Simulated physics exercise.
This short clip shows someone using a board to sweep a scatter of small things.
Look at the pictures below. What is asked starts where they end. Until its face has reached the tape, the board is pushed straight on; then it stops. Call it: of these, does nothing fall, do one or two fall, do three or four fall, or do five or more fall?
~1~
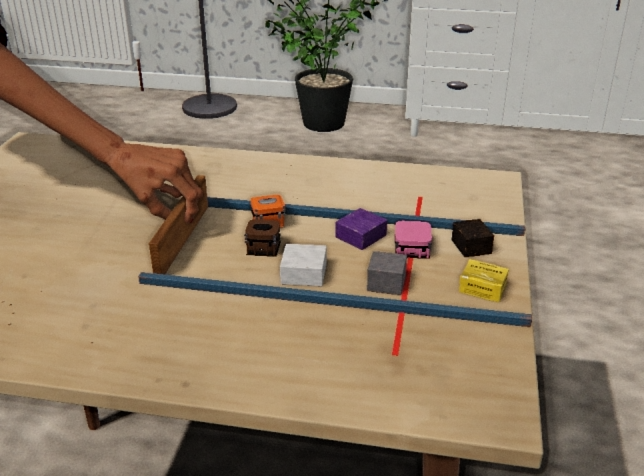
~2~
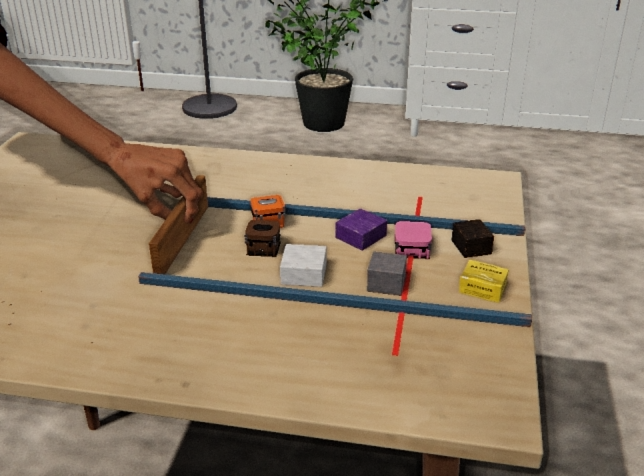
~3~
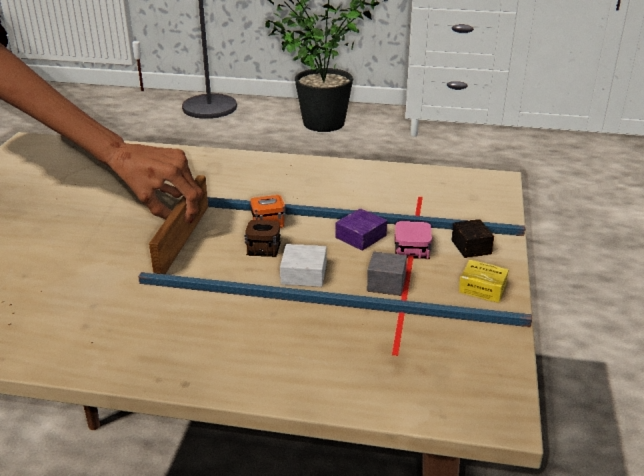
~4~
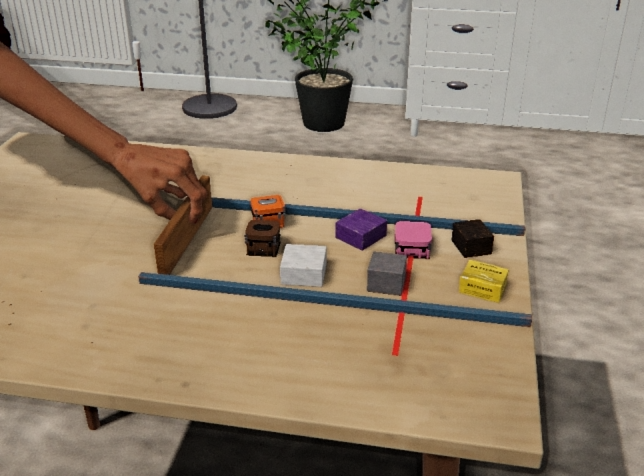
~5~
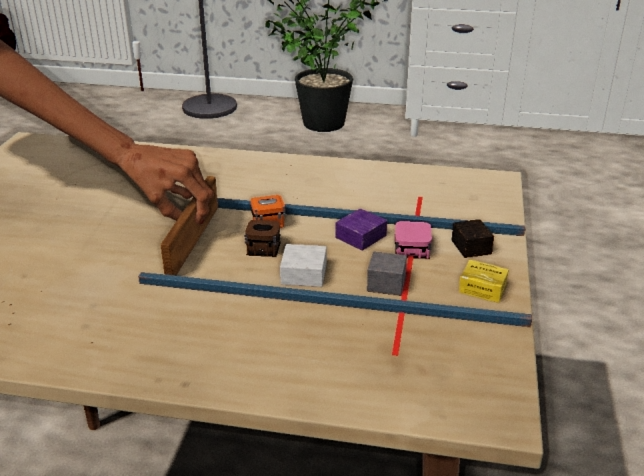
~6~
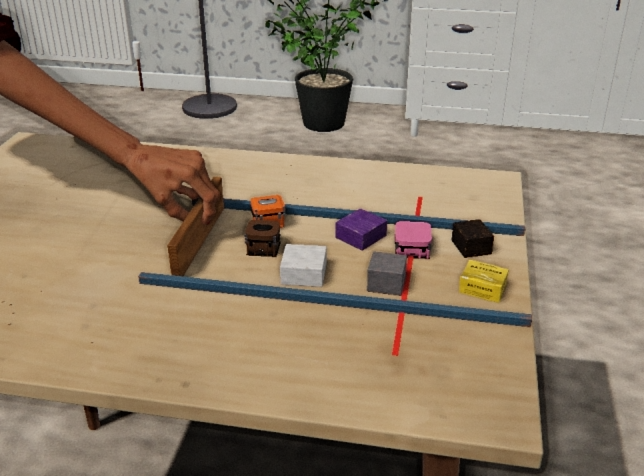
One or two fall.
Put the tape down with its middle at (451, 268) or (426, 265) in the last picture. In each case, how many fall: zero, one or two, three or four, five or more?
With the tape at the first place the answer is either three or four, and at the second place it's just one or two.
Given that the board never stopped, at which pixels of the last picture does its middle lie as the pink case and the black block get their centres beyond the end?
The middle sits near (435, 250) for the first and near (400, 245) for the other.
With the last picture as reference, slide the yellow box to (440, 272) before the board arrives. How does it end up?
It is still up.
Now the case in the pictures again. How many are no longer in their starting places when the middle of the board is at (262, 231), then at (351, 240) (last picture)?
The count is 2 at the first point and 7 at the second.
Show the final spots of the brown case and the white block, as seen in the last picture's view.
I'd say approximately (426, 255) and then (428, 279).
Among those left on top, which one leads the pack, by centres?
It's the yellow box that is foremost.
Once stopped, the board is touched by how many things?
The count comes out at 3.
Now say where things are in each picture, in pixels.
The first frame shows yellow box (484, 280); black block (472, 238); pink case (413, 240); board (181, 224); tape (410, 264).
The second frame shows black block (472, 238); grey block (387, 273).
The third frame shows pink case (413, 241); white block (304, 265).
The fourth frame shows yellow box (484, 281); board (185, 224).
The fifth frame shows black block (472, 238); orange case (268, 213).
The sixth frame shows yellow box (484, 281); black block (472, 238); pink case (413, 241); board (199, 225); tape (410, 264).
A little later, none off yet; yellow box at rest near (484, 281); black block at rest near (472, 238); pink case at rest near (413, 241).
When it is over, the number that fall off is one or two; down, black block.
